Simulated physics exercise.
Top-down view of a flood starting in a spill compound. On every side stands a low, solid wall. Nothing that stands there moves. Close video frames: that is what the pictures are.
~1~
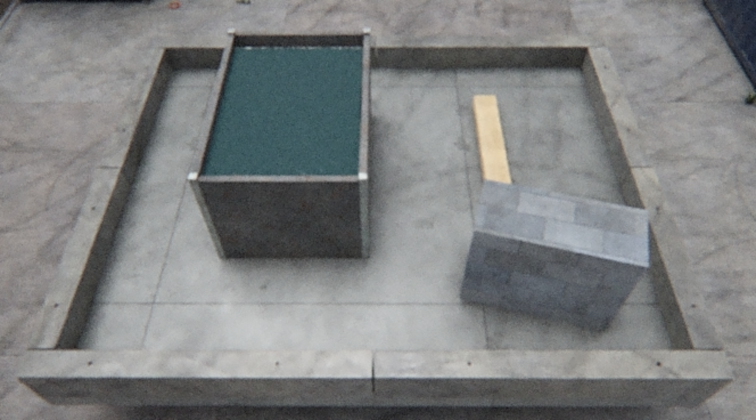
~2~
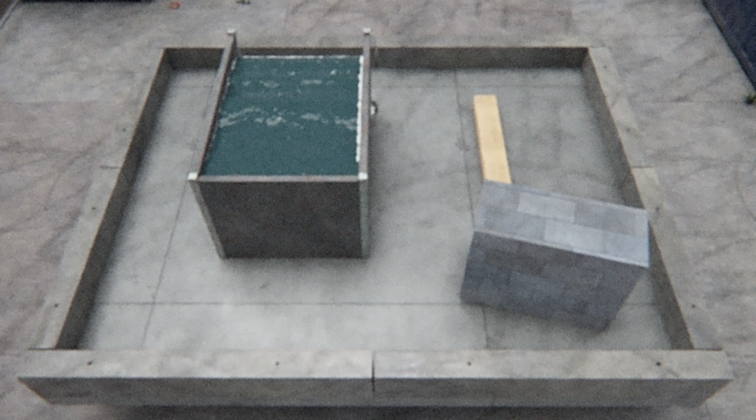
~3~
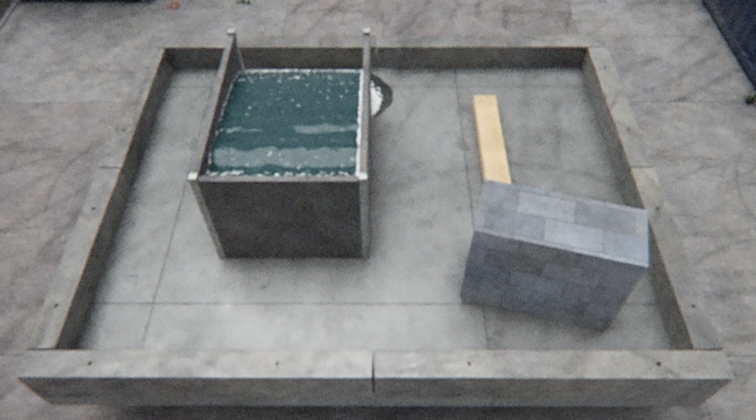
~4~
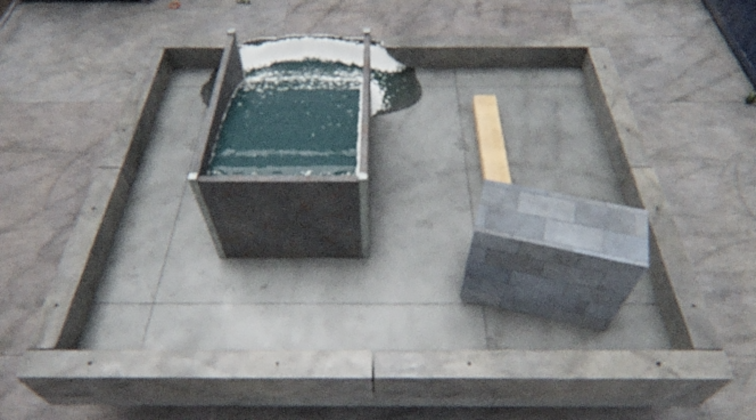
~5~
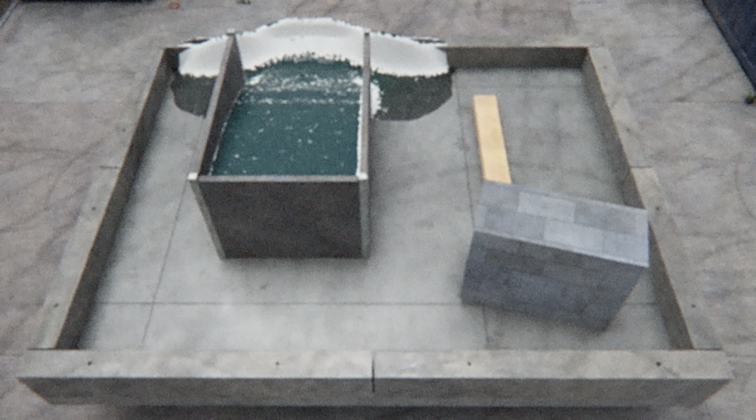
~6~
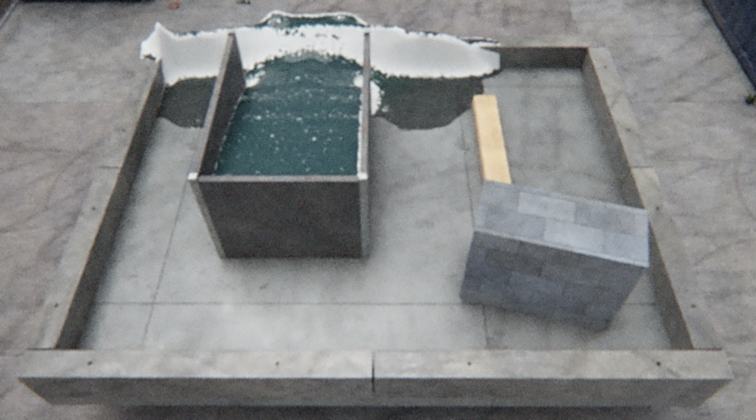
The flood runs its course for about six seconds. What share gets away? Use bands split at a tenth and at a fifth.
Over a fifth.
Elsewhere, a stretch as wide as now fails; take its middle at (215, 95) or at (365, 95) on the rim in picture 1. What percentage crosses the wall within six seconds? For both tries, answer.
It works out to some 28 per cent the first time and some 6 per cent the second.
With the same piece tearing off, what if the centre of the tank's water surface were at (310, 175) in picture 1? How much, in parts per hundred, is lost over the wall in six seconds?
Observed share: Around 16 %.
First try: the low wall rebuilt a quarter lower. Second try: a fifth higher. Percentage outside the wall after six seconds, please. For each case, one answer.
Well, you'd get 42 per cent in the first case and 18 per cent in the second.
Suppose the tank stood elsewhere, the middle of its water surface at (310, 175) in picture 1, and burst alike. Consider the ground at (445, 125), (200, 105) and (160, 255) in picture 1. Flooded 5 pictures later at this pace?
One by one, I'd say inundated, then inundated, then not reached.
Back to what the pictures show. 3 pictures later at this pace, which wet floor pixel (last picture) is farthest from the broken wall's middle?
The front should reach about (576, 75).
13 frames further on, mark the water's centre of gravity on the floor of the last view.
At about (342, 145).
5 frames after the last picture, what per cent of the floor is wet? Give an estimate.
My guess is around 35 in a hundred.
A moment on, water covers 30 % of the floor; the low wall has let 10 % over.
Next, water covers 35 % of the floor; the low wall has let 17 % over.
Then, water covers 60 % of the floor; the low wall has let 28 % over.
Later, water covers 75 % of the floor; the low wall has let 29 % over.
In the end, water covers 80 % of the floor; the low wall has let 29 % over.
